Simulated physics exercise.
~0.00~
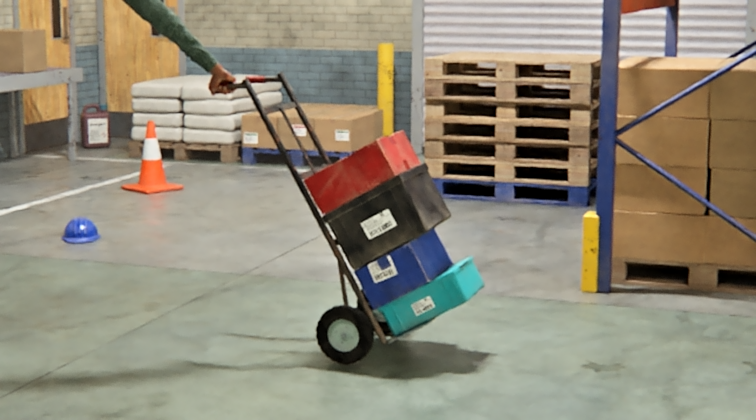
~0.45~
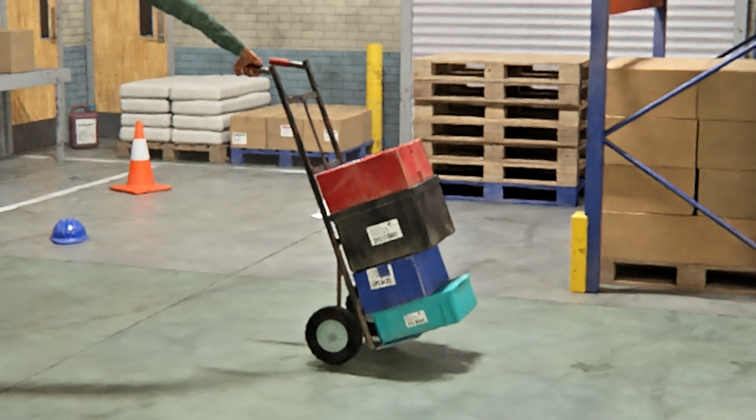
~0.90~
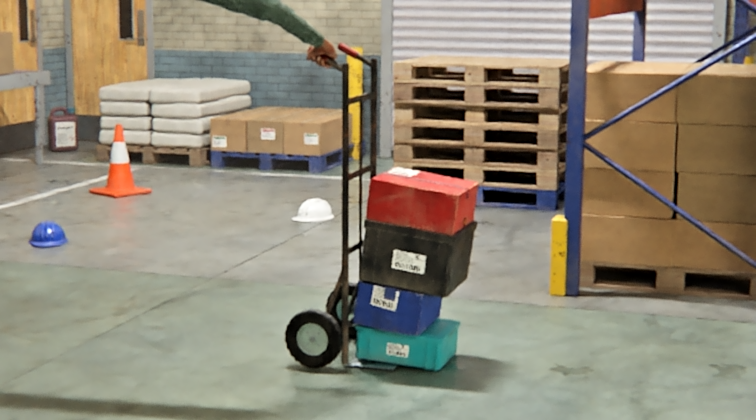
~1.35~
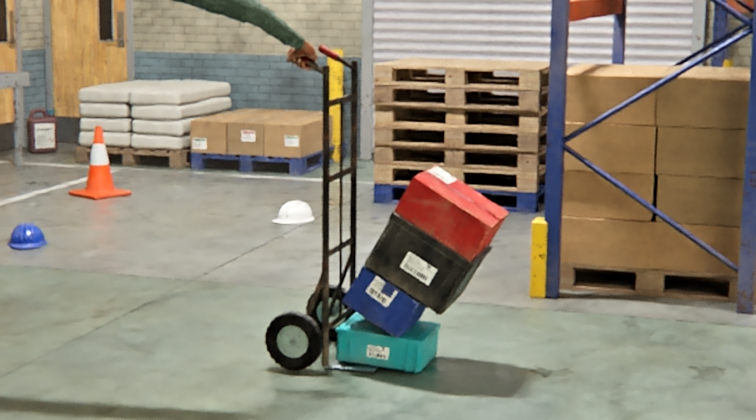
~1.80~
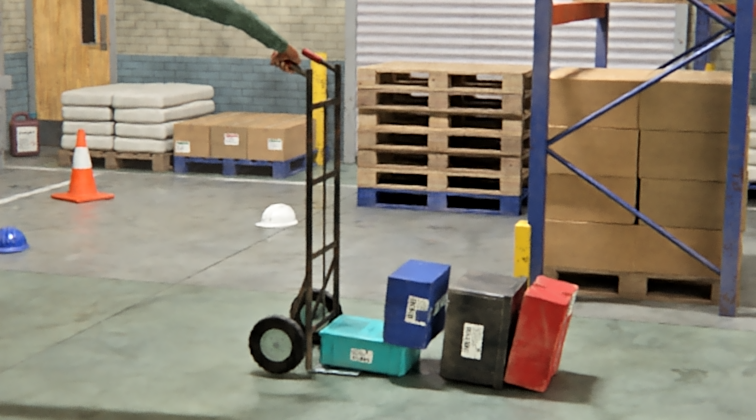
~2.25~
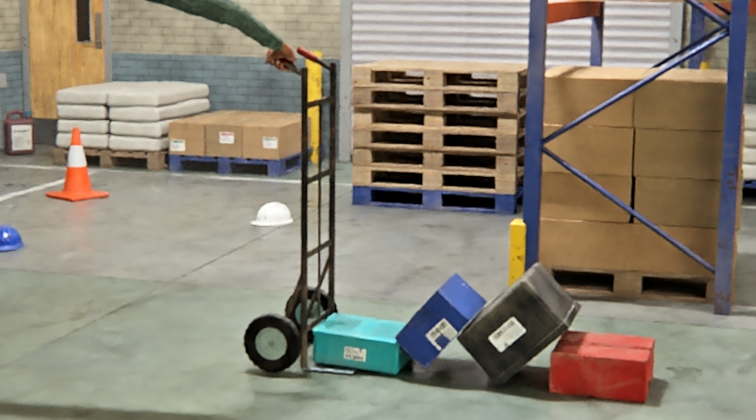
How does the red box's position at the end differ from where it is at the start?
At the start the red box sits on top of the stack on the tilted hand truck. By the end it lies on the floor to the right of the other containers.
